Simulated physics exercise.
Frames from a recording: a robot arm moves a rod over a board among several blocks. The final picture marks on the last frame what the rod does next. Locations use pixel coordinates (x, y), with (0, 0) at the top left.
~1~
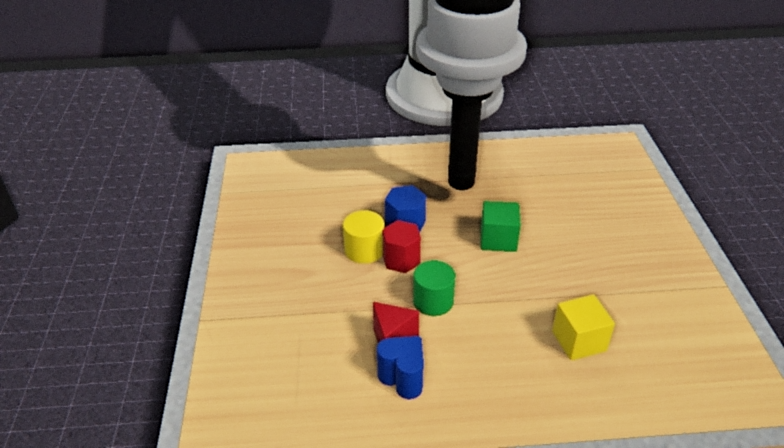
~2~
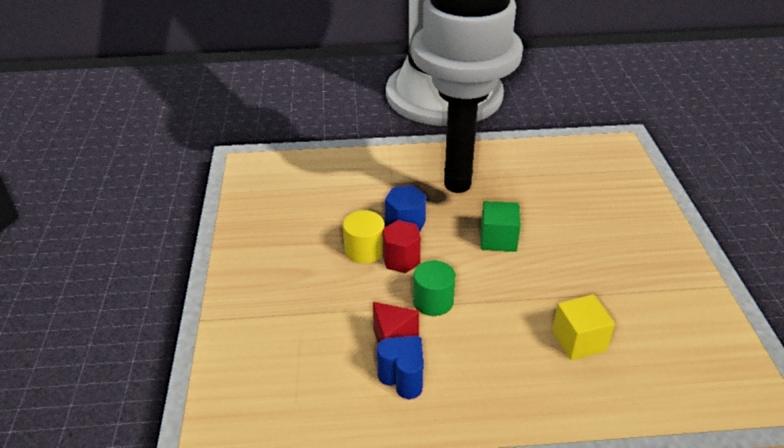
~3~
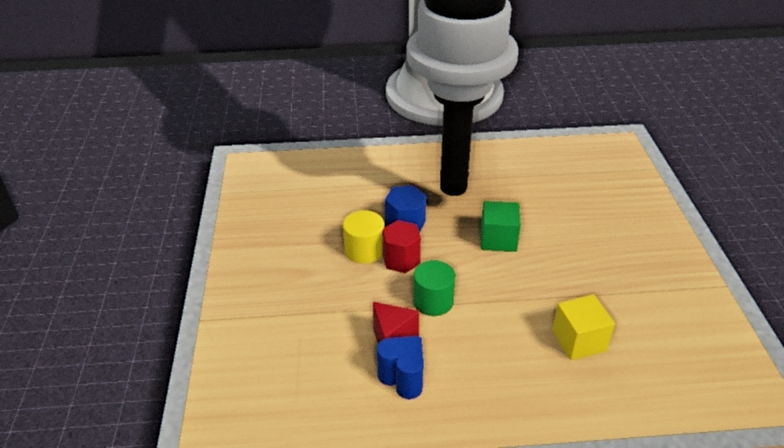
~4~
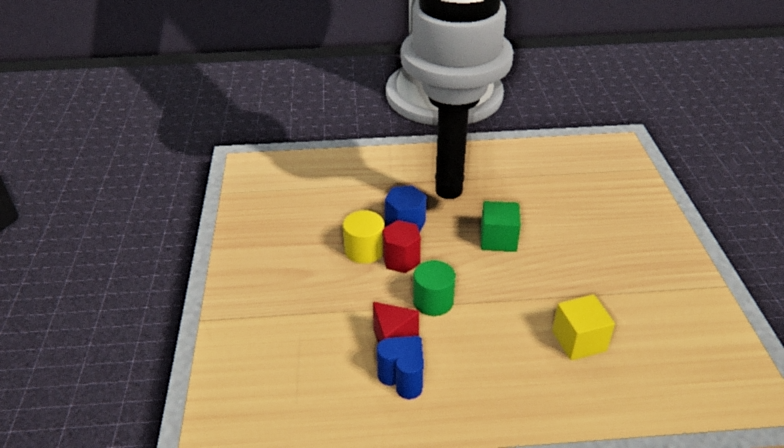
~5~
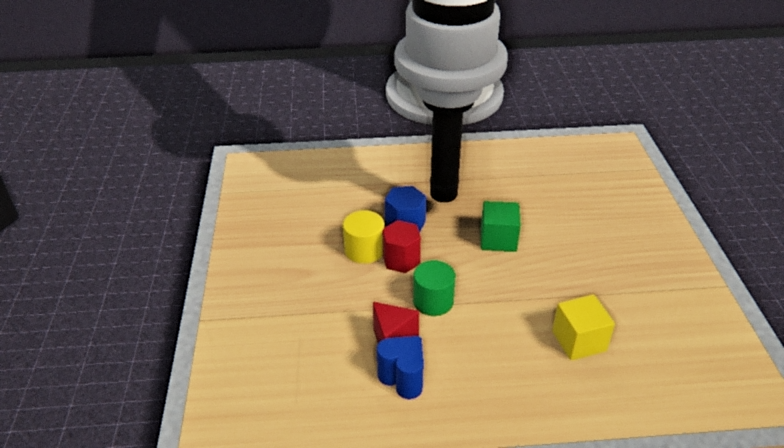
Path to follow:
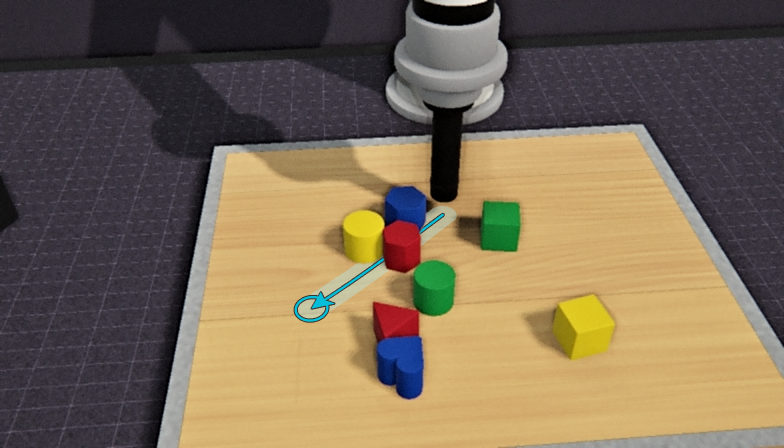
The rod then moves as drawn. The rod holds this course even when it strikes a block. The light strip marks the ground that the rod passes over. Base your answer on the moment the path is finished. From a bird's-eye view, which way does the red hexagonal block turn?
It spins against the clock.
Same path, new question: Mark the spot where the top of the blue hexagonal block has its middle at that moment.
I'd expect the centre of its top face to be at (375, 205).
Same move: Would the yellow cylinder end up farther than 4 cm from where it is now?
Short answer: No.
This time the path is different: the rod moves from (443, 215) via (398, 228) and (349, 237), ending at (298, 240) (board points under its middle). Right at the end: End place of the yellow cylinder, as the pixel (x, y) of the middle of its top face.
The middle of the upper face of the yellow cylinder will lie at about (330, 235) in the picture.
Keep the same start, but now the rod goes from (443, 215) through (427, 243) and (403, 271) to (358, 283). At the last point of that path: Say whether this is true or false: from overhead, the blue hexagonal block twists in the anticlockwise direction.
It is false.
The line goes in a line from (443, 215) to (312, 309).
On the path given first. One third of the way, rod at (404, 224); yellow cylinder at (351, 227); red hexagonal block at (397, 239); blue hexagonal block at (376, 205), turned 75° clockwise.
Two thirds of the way, rod at (360, 256); yellow cylinder at (334, 231); red hexagonal block at (376, 271), turned 80° anticlockwise; blue hexagonal block at (375, 205), turned 80° clockwise.
At the end, rod at (309, 288); yellow cylinder at (334, 232); red hexagonal block at (371, 275), turned 110° anticlockwise; blue hexagonal block at (375, 205), turned 80° clockwise; green square unmoved.
